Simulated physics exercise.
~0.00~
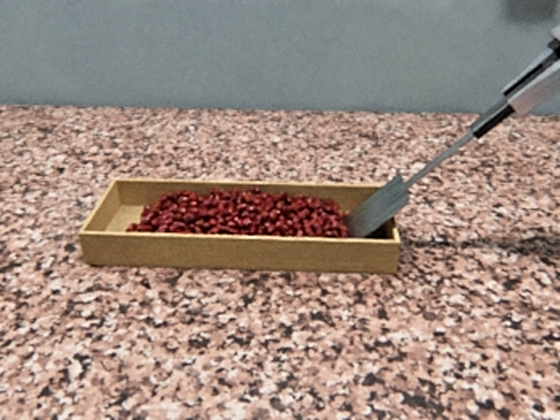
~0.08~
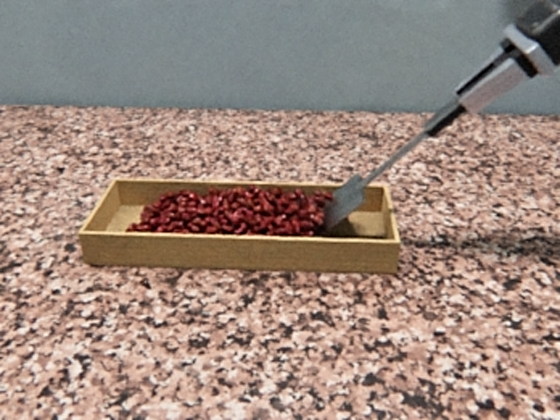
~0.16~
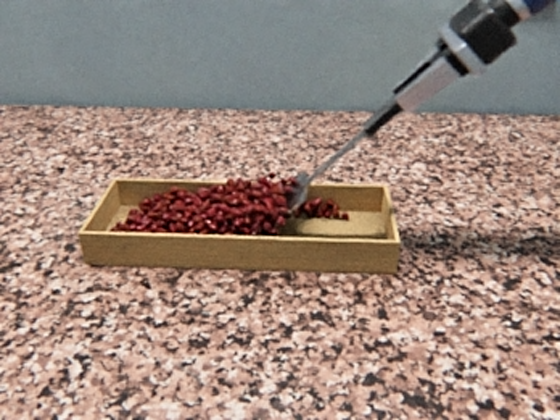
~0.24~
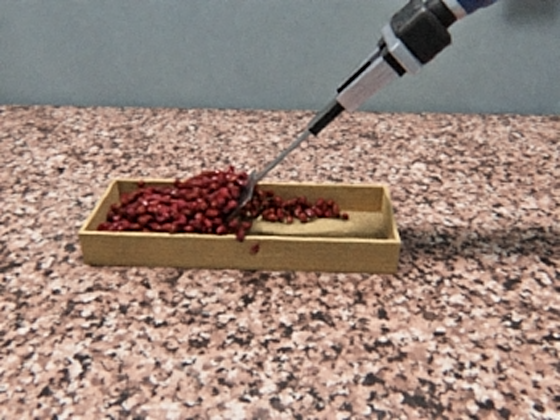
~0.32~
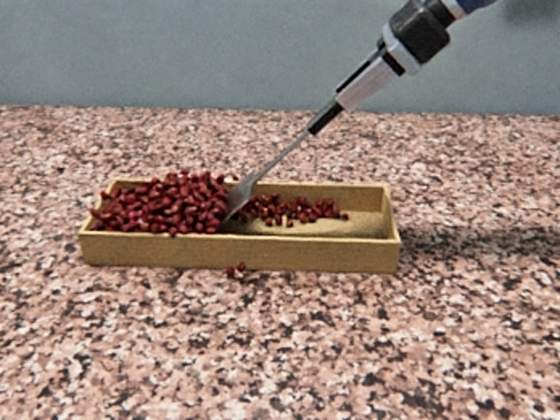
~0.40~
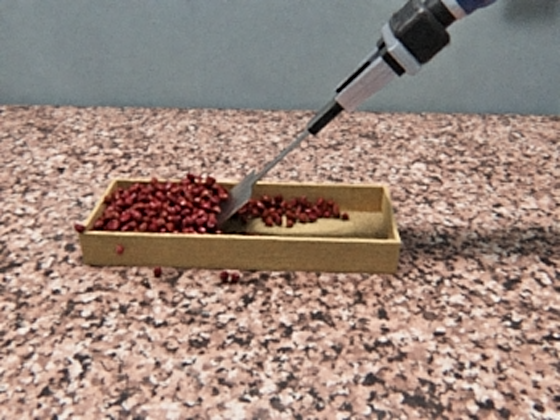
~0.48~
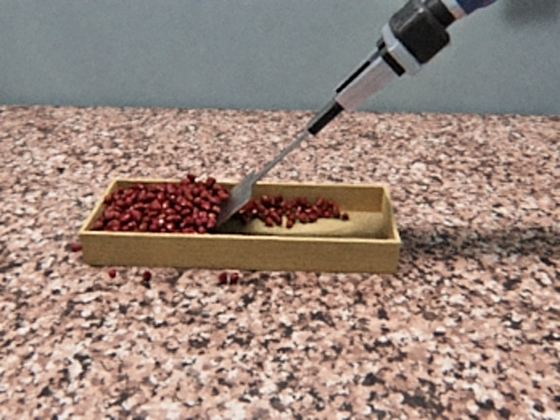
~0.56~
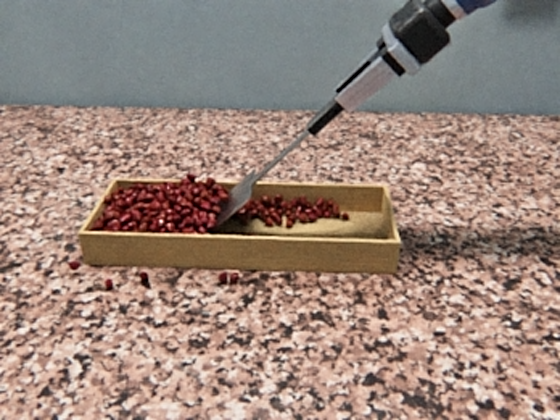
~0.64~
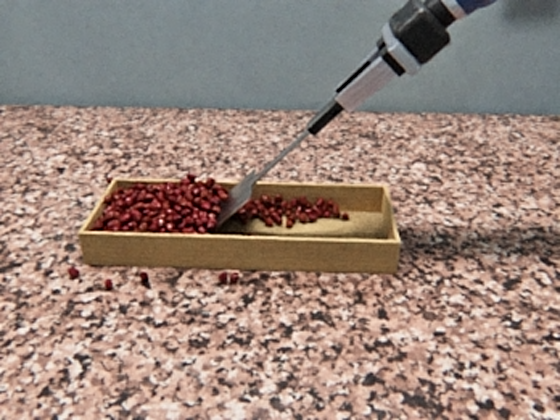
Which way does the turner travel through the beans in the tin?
The turner travels to the left, pushing the beans ahead of it before it stops.
